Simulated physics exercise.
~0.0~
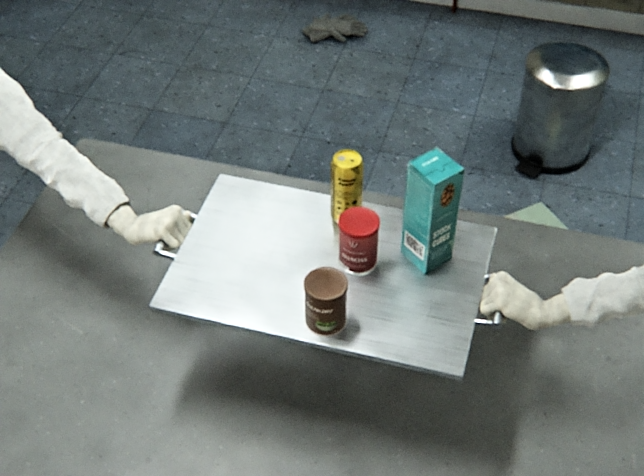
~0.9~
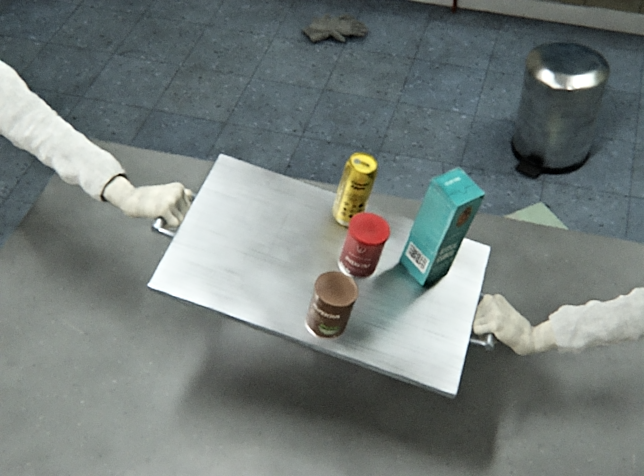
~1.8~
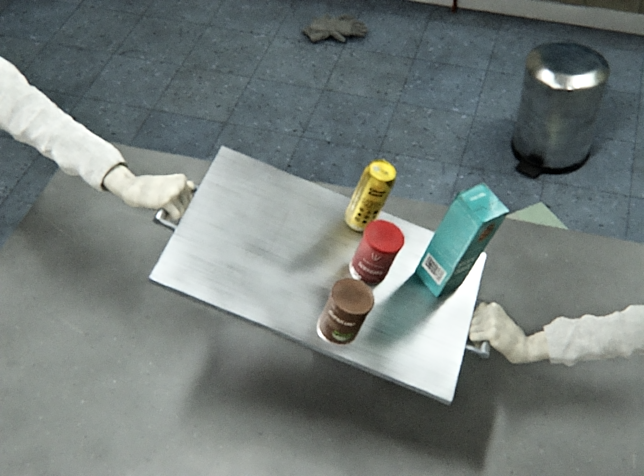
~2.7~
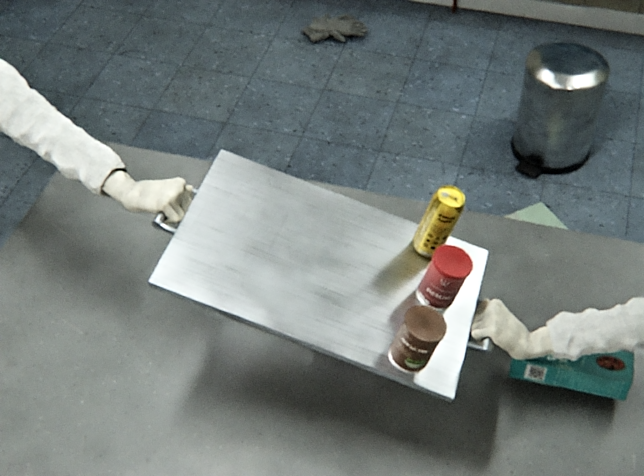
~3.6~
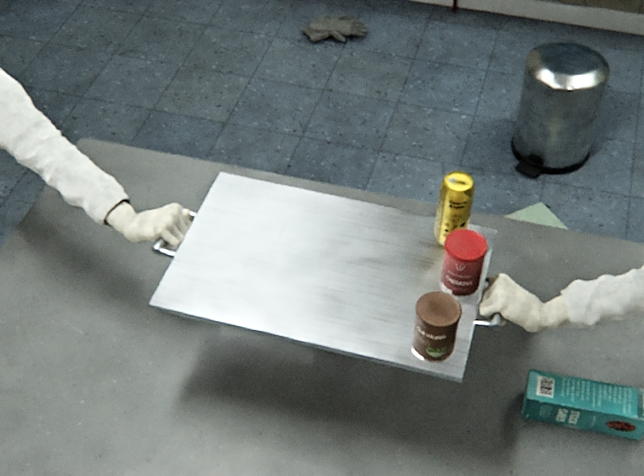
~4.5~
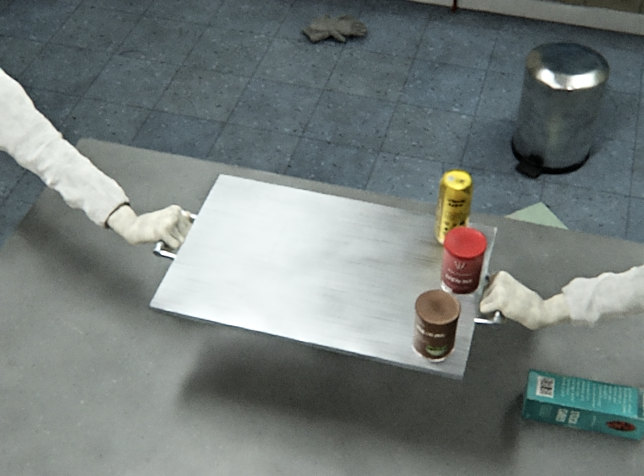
The turquoise carton slides right off the tilting tray, while three cans slide but stay on.
